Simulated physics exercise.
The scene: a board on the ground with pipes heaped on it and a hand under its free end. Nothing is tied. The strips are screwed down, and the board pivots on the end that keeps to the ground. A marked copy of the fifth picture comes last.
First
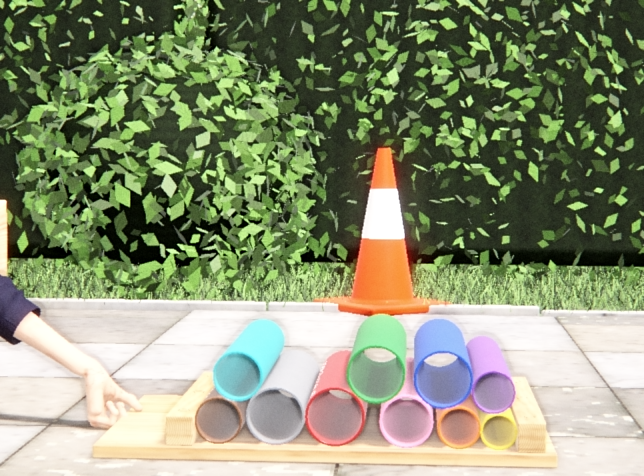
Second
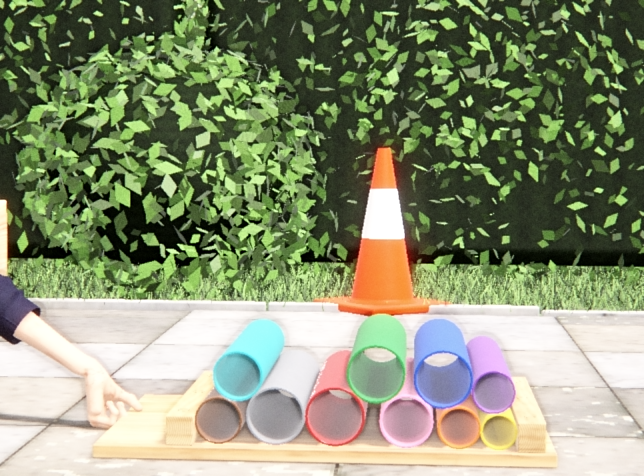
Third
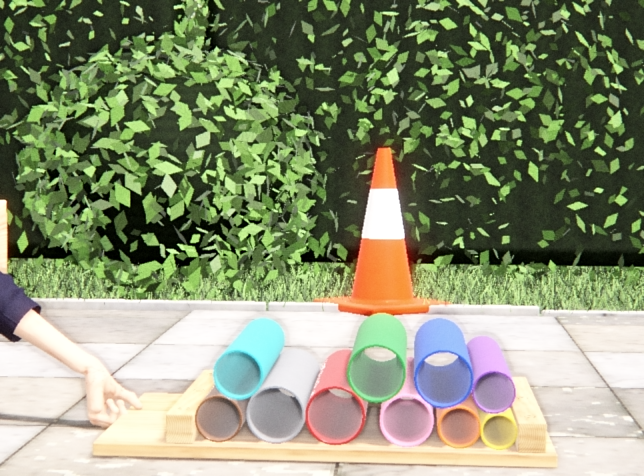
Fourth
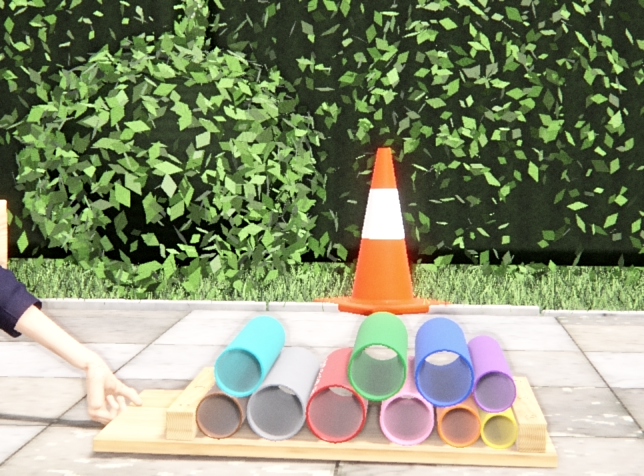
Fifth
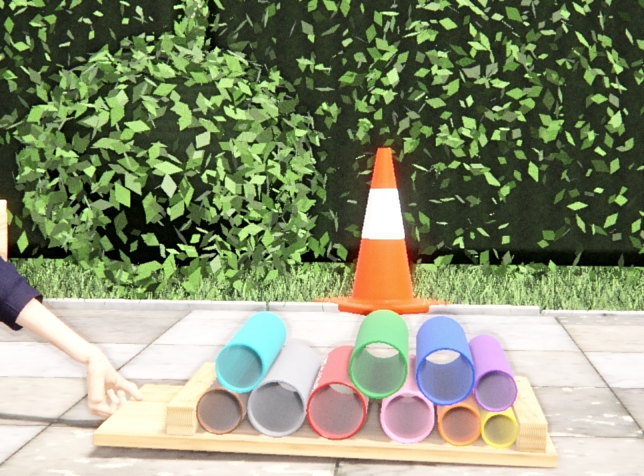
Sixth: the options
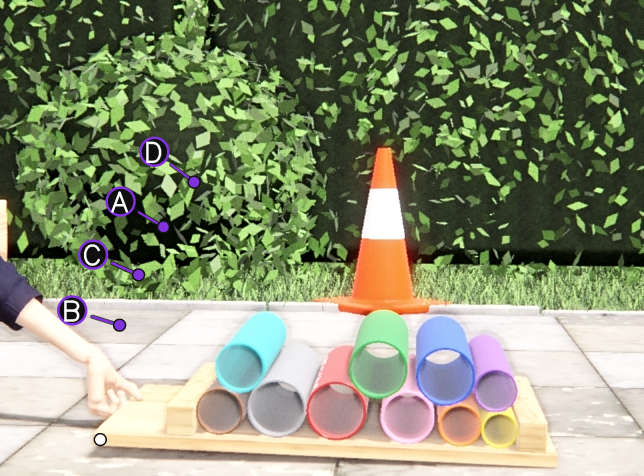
On a paved patio, a hand slightly raises the left end of a board holding colourful pipes.
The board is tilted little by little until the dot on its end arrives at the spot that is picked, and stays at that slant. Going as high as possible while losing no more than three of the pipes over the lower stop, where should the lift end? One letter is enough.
Raise it to D.
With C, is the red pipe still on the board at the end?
Yes, with C.
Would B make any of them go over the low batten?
Yes, at B.
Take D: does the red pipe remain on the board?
Yes.
On the marked copy, A at (164, 227); B at (120, 325); C at (138, 275); D at (194, 182); the white dot at (100, 439).
Taking D. A third of the way, board at 20°.
Two thirds of the way, board at 37°.
When it is over, board at 37°, three over the low batten (blue, purple, green).
As for the rest, A three over the low batten (blue, purple, green); B two over the low batten (blue, purple); C three over the low batten (blue, purple, green).
